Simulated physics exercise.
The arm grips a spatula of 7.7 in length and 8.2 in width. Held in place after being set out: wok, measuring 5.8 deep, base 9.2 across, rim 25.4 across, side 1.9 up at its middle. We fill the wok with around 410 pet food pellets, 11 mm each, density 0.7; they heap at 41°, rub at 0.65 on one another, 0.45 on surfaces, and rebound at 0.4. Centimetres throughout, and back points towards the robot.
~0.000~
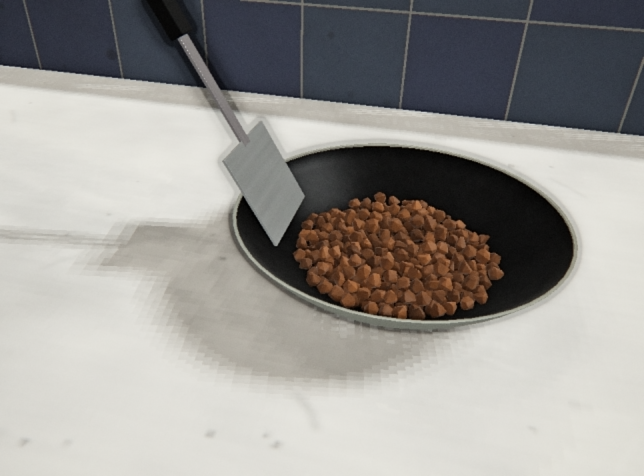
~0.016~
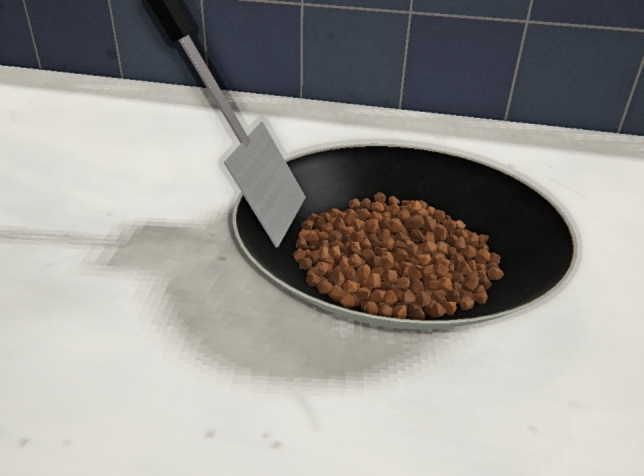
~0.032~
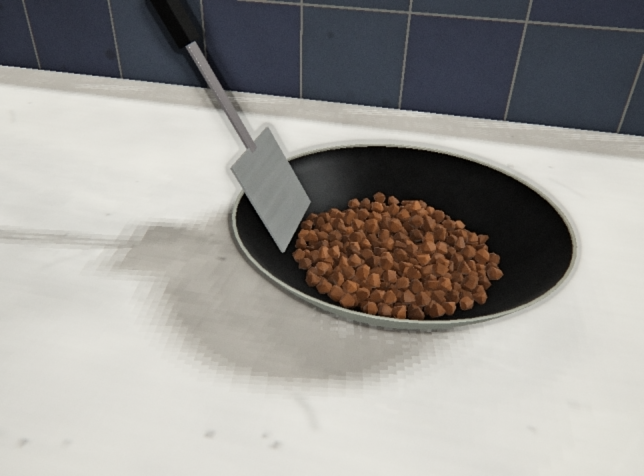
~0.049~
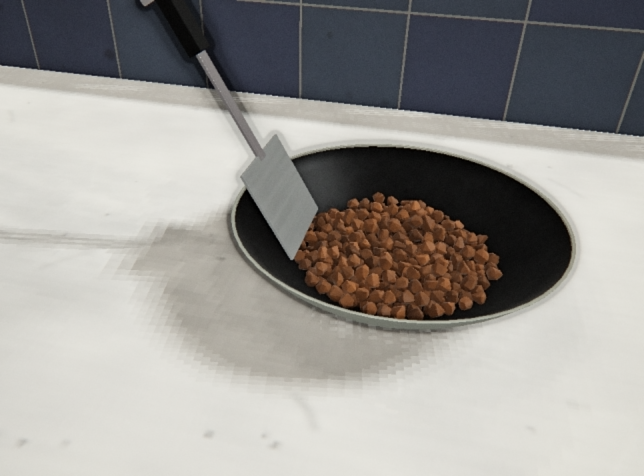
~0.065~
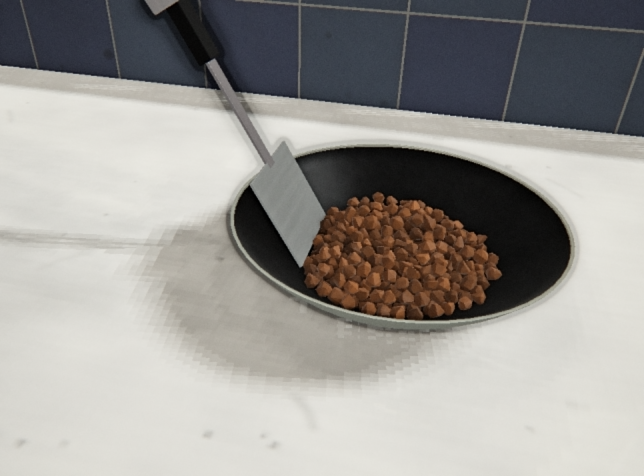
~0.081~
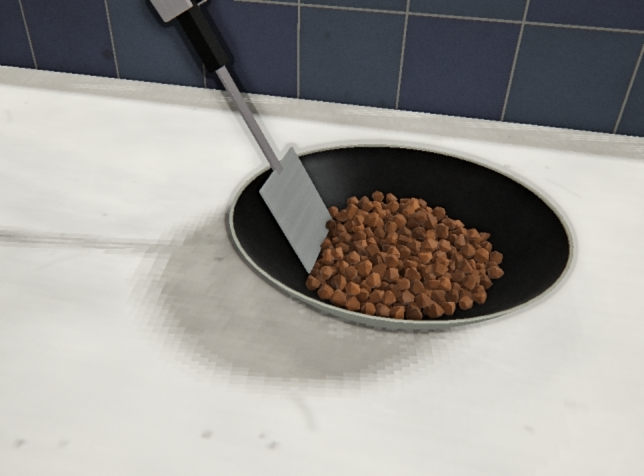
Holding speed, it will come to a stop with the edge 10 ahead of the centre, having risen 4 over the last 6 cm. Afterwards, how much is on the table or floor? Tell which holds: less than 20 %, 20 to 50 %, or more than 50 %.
What holds is 20 to 50 %.
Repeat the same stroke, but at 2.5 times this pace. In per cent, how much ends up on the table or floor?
Near 60 in a hundred.
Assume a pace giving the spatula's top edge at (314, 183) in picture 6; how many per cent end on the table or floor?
Near 50 in a hundred.
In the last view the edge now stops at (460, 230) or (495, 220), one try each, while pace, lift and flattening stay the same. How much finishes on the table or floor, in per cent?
Respectively some 0 and 15 percent end on the table or floor.
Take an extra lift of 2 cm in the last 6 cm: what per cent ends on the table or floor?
I'd say close to 50 per cent.
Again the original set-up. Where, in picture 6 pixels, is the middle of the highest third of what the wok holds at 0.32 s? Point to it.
The middle sits at approx. (529, 222).
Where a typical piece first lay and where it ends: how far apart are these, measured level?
About 10 centimetres.
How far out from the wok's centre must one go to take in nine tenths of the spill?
It comes to about 30 cm.
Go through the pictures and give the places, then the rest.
The first picture shows spatula top edge at (243, 139), sloping 60°; upper third of the load around (398, 244), from x 300 to 495, top at y 200; 408 in the wok.
The second picture shows spatula top edge at (244, 140), sloping 60°; upper third of the load around (398, 244), from x 300 to 495, top at y 200.
The third picture shows spatula top edge at (250, 146), sloping 60°; upper third of the load around (397, 244), from x 300 to 495, top at y 200.
The fourth picture shows spatula top edge at (259, 154), sloping 60°; upper third of the load around (399, 244), from x 300 to 495, top at y 200.
The fifth picture shows spatula top edge at (268, 161), sloping 60°; upper third of the load around (396, 246), from x 305 to 495, top at y 200.
The sixth picture shows spatula top edge at (277, 167), sloping 60°; upper third of the load around (401, 246), from x 305 to 495, top at y 195; 408 in the wok.
By 0.20 s, sloping 60°, highest piece 8 above the table; 407 in the wok, 1 on the blade or in flight.
By 0.32 s, sloping 60°, highest piece 9 above the table; 382 in the wok, 26 on the blade or in flight.
By 0.59 s, sloping 60°, highest piece 5 above the table; 239 in the wok, 169 on the table or floor.
By 1.64 s, sloping 60°, highest piece 5 above the table; 239 in the wok, 169 on the table or floor.
Final count, 239 in the wok, 169 on the table or floor. That is 41 % on the table or floor.
